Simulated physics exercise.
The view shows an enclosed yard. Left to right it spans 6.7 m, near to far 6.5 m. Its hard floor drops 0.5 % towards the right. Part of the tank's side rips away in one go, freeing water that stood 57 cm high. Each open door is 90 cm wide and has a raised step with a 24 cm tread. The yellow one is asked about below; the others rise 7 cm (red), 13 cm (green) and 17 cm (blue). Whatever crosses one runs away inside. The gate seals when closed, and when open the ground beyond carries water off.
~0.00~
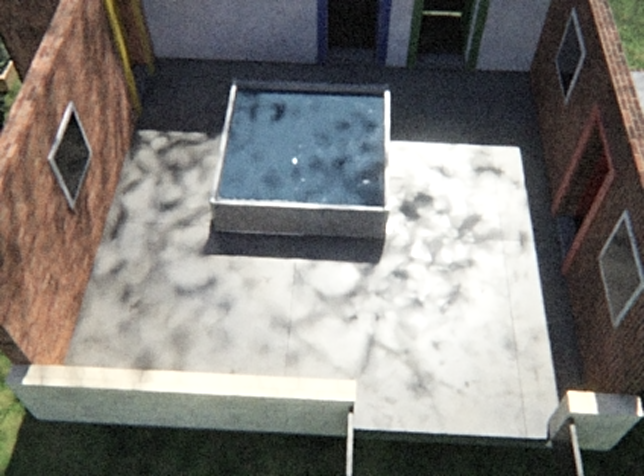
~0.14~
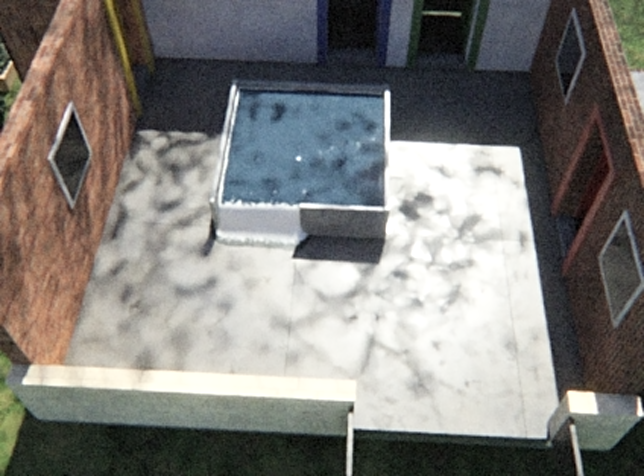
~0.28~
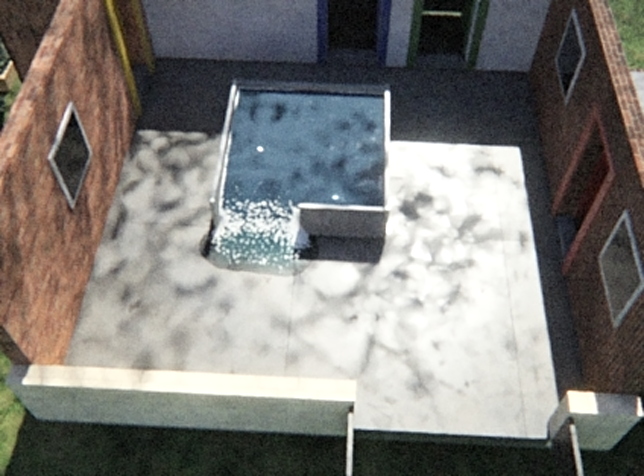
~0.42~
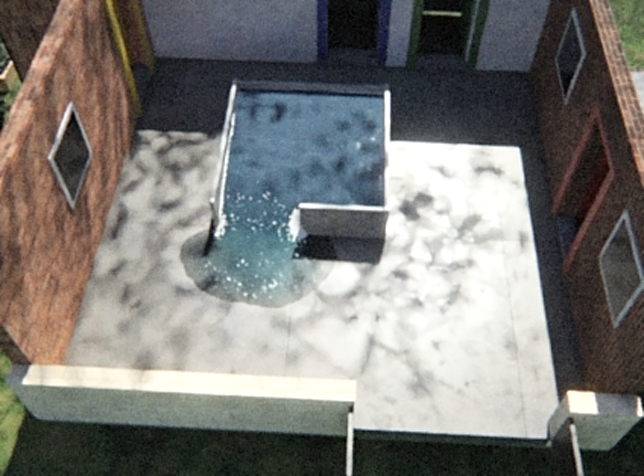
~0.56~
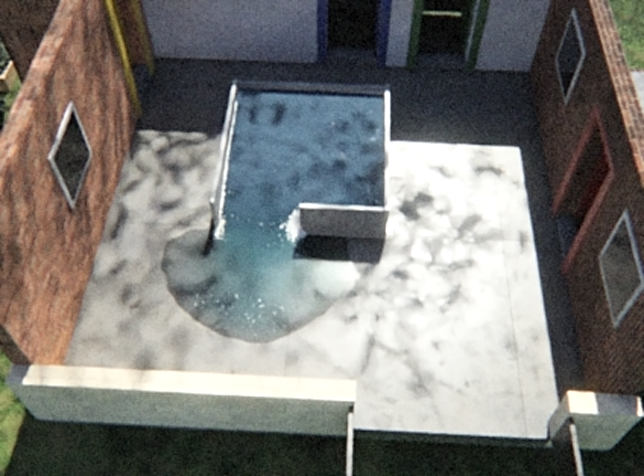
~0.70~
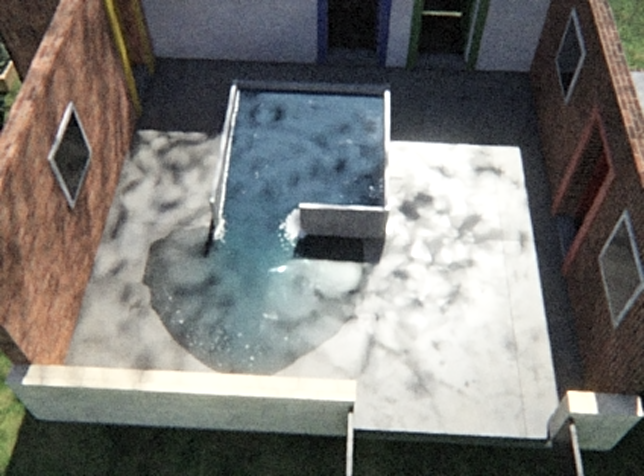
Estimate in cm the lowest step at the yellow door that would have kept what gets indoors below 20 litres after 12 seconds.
At least 7 cm or so.
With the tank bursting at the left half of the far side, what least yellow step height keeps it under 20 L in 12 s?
About 24 cm.
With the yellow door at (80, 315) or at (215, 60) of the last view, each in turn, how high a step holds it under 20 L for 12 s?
Roughly 17 and 10.5 cm.
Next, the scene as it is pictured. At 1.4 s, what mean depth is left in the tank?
Some 44 cm.
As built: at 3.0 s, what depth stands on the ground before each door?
In cm: Red 0, green 0, blue 0, yellow 0.
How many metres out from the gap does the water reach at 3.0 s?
Roughly 4.8 m.
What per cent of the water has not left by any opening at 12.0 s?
Roughly 86 in a hundred.
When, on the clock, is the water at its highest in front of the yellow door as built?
Near 9.0 s.
After 1.4 s water covers 20 % of the floor, deepest (32 cm) near (238, 239); it has not reached the yellow door.
After 3.0 s water covers 30 % of the floor, deepest (34 cm) near (142, 398); it has not reached the yellow door.
After 12.0 s water covers 95 % of the floor, deepest (12 cm) near (519, 144); 7 cm at the yellow door, 0 litres in over its 24 cm step.
At the yellow door as built, the water arrived by 4.7 s and peaked near 11 cm at 9.0 s.
Run again over the same 12 s with other heights there, 27 litres in over 6.5 cm, 9 litres over 8.5 cm. The limit of 20 litres is kept from about 7 cm up.
